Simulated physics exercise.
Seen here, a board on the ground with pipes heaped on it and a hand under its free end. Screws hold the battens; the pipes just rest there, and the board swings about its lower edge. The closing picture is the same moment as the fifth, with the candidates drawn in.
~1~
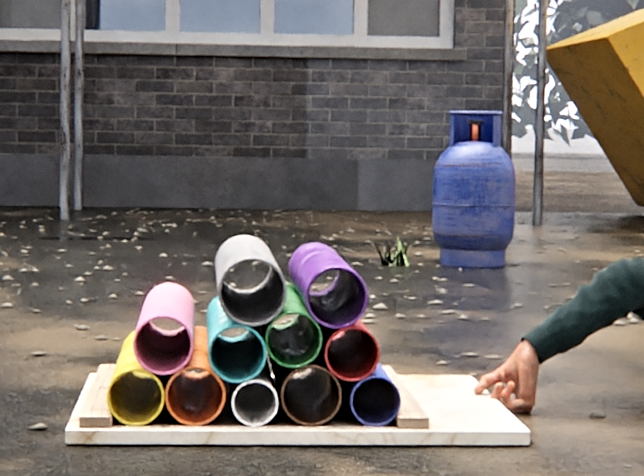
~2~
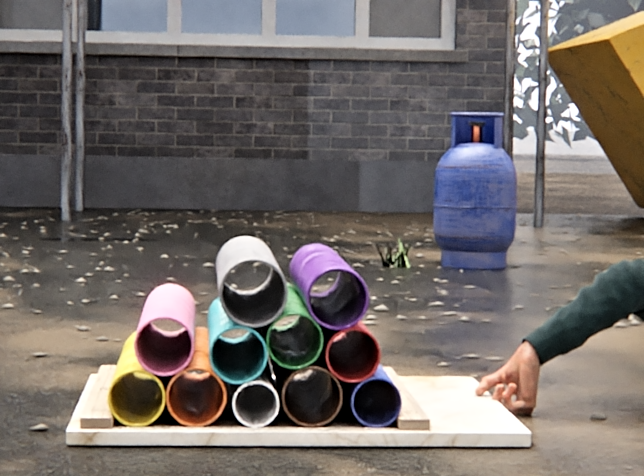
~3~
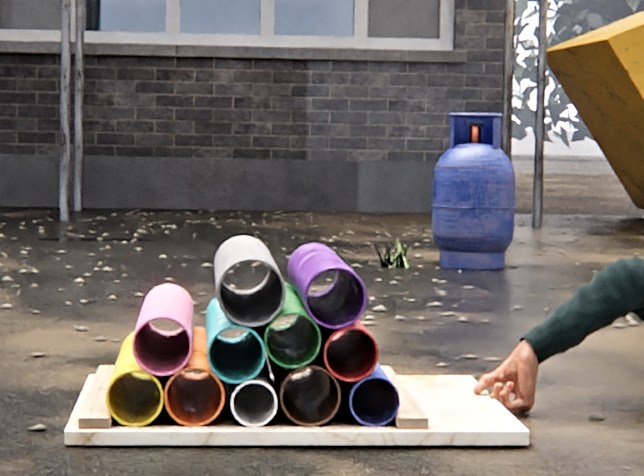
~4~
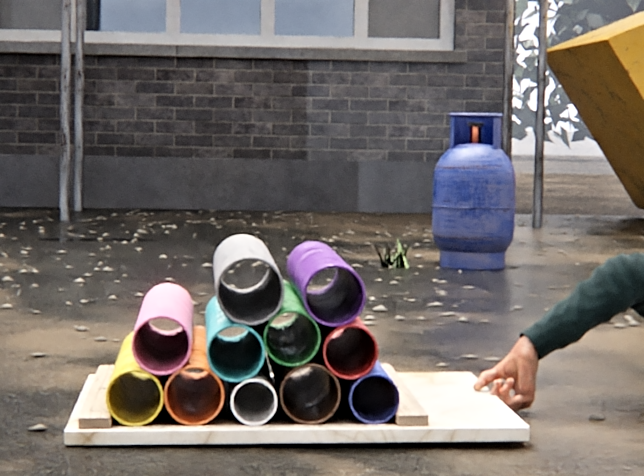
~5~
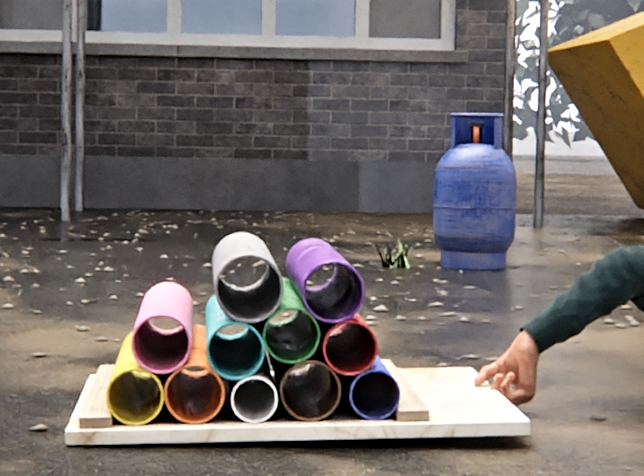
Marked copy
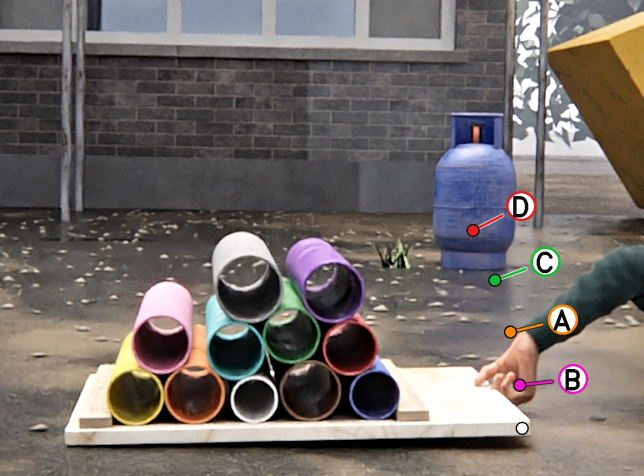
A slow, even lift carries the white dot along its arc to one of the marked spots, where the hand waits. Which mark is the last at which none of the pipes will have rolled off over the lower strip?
At most to A.
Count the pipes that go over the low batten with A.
The count is none.
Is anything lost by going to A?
At A: No.
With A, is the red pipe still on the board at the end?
Yes.
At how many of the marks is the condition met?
Two of the four.
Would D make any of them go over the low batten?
Yes.
On the marked copy, A at (511, 332); B at (520, 385); C at (495, 280); D at (473, 230); the white dot at (522, 428).
With A. Early on, board at 12°.
Further on, board at 14°.
At the end, board at 14°, none over the low batten.
As for the rest, B none over the low batten; C four over the low batten (turquoise, green, pink, grey); D ten over the low batten.
